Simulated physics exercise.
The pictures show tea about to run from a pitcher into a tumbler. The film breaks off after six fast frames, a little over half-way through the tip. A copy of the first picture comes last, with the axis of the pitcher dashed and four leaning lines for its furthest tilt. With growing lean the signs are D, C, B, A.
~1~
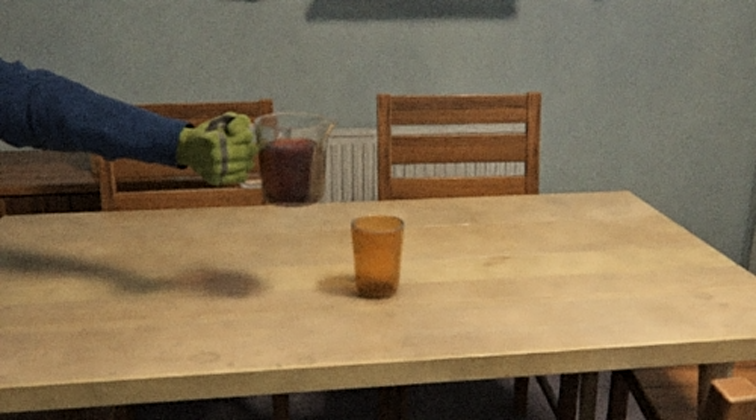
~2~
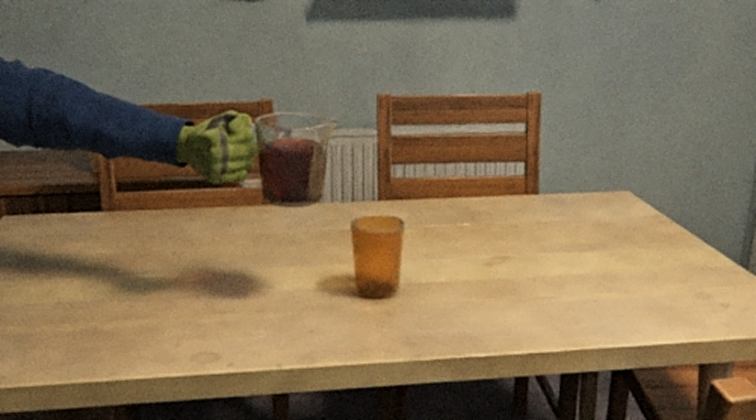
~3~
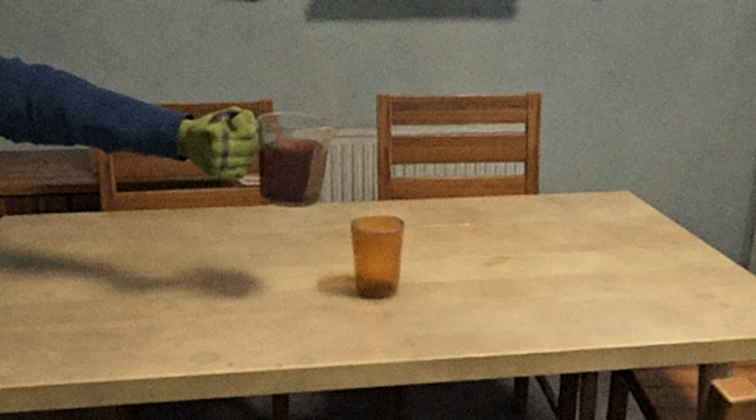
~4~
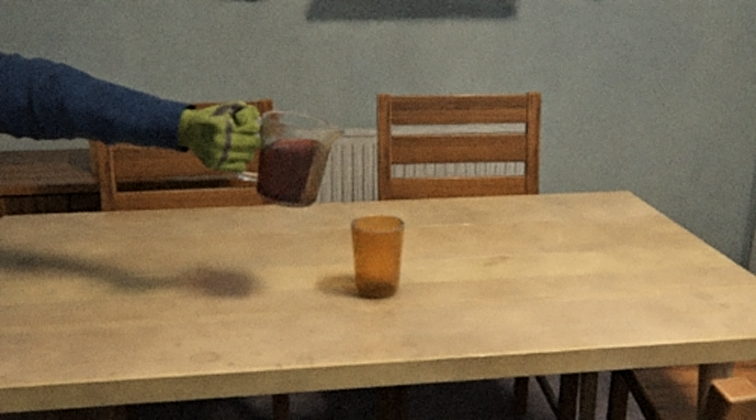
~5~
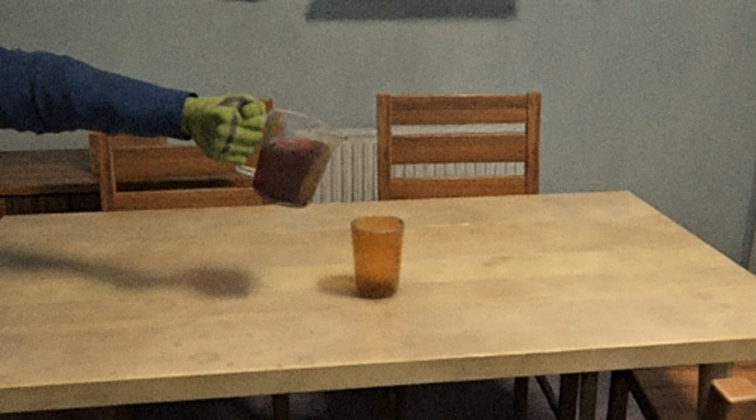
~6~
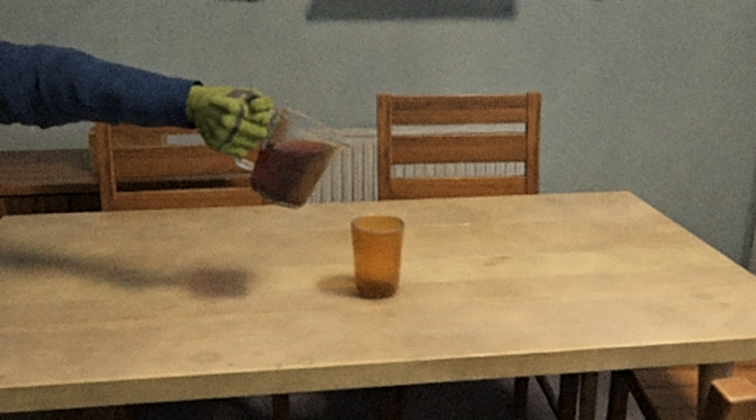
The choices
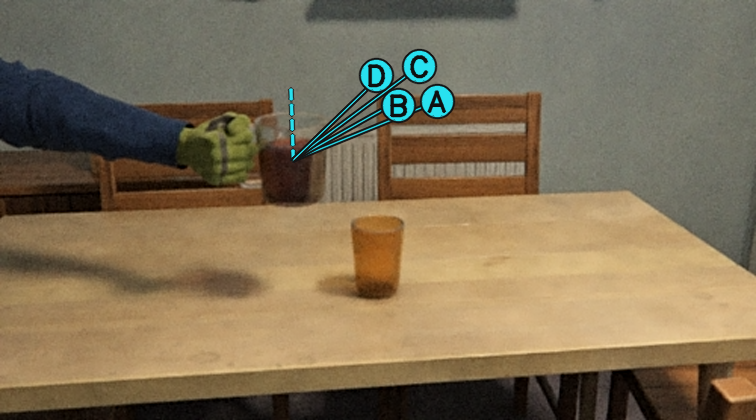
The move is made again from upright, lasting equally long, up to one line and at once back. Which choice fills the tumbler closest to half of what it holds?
Take B.
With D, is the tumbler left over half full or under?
Under.
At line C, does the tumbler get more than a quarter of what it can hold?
Yes, clearly.
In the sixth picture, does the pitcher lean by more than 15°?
Yes, it does.
In cyan, A at (421, 107); B at (381, 110); C at (405, 76); D at (366, 89).
With A, the tumbler ends with about 71 % of what it can hold.
With B, the tumbler ends with about 51 % of what it can hold.
With C, the tumbler ends with about 32 % of what it can hold.
With D, the tumbler ends with about 18 % of what it can hold.
